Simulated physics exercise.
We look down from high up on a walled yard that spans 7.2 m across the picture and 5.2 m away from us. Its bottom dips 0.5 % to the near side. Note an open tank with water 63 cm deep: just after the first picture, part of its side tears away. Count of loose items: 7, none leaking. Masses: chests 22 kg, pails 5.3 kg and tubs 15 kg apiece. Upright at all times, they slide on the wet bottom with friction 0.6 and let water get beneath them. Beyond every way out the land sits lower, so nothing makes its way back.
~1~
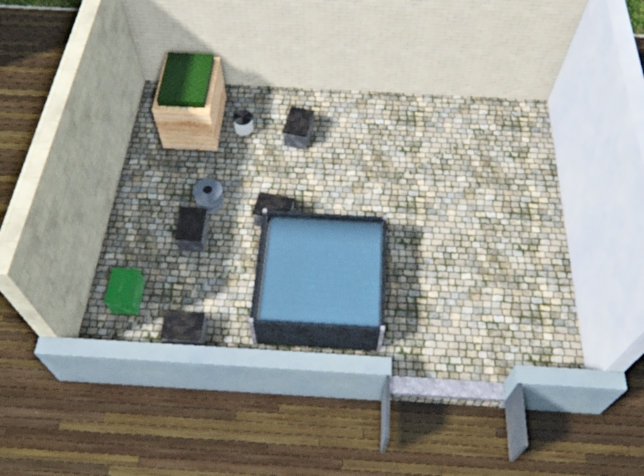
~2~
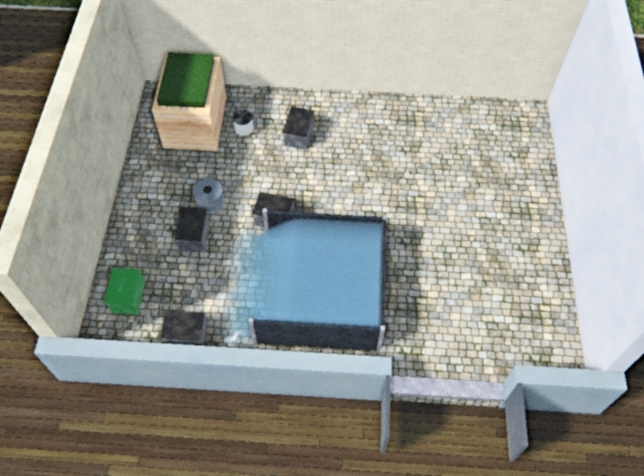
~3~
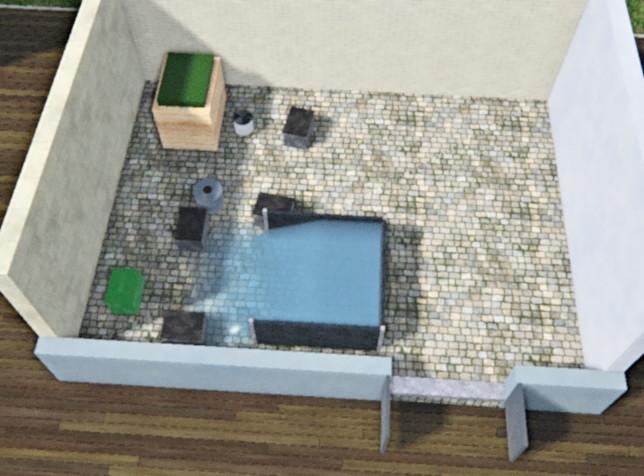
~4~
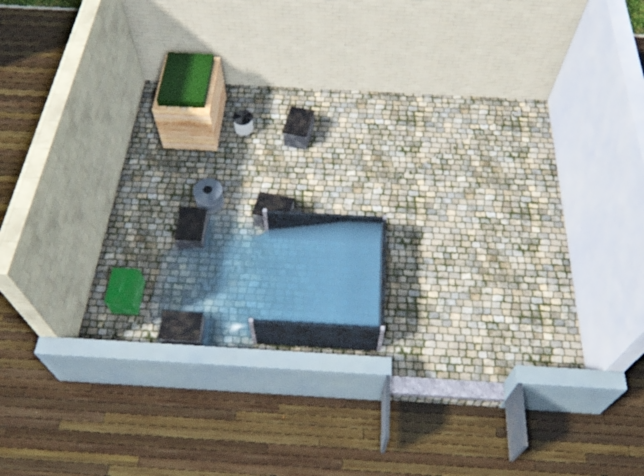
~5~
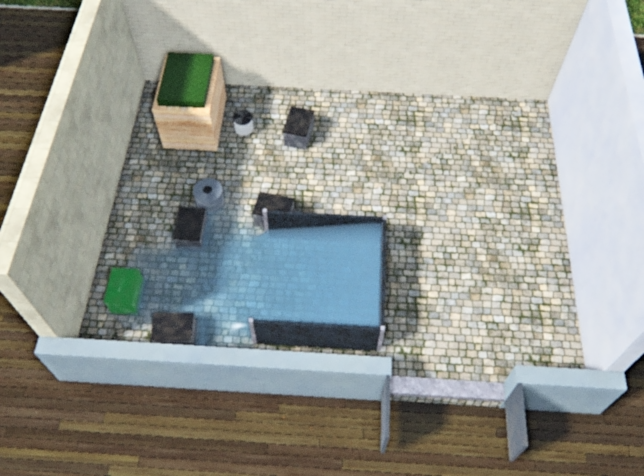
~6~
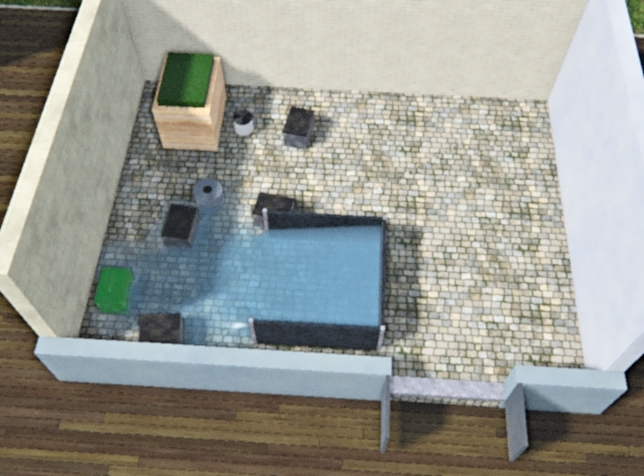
Water poured out of the left side of a big open tank in a walled yard and spread across the paving, then nudged the nearby dark blocks and the green chest slightly to the left.
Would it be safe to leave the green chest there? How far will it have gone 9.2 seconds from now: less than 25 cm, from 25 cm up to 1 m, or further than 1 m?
It is set to wind up a long distance off.
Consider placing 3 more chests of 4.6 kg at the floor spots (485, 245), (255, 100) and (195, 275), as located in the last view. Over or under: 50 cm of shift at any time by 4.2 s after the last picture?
Spot by spot, in turn: Falls short, exceeds it, exceeds it.
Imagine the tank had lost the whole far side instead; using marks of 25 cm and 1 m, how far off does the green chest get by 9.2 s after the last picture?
Afterwards the green chest stays almost motionless.
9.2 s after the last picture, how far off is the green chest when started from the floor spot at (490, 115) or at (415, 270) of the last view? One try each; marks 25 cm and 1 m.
At the first spot it keeps its position; at the second it keeps its position.
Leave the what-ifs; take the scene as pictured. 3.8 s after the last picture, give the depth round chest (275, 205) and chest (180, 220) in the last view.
5 and 19 cm.
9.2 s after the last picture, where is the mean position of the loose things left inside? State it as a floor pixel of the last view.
The centre sits near (253, 174).
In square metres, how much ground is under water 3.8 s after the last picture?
The covered patch comes to about 23 m2.
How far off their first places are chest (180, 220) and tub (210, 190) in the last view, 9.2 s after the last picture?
In that order: 300 cm, 200 cm.
Then, 1.2 s after the last picture the green chest is near (95, 276), 0.3 m from its start, afloat; 0 of 7 are out; 3 afloat.
Then, 3.8 s after the last picture the green chest is near (163, 197), 1.6 m from its start, afloat; 0 of 7 are out; 3 afloat.
Then, 6.2 s after the last picture the green chest is near (214, 196), 1.9 m from its start, afloat; 0 of 7 are out; 1 afloat.
Then, 9.2 s after the last picture the green chest is near (233, 192), 2.2 m from its start, aground; 0 of 7 are out; 0 afloat.
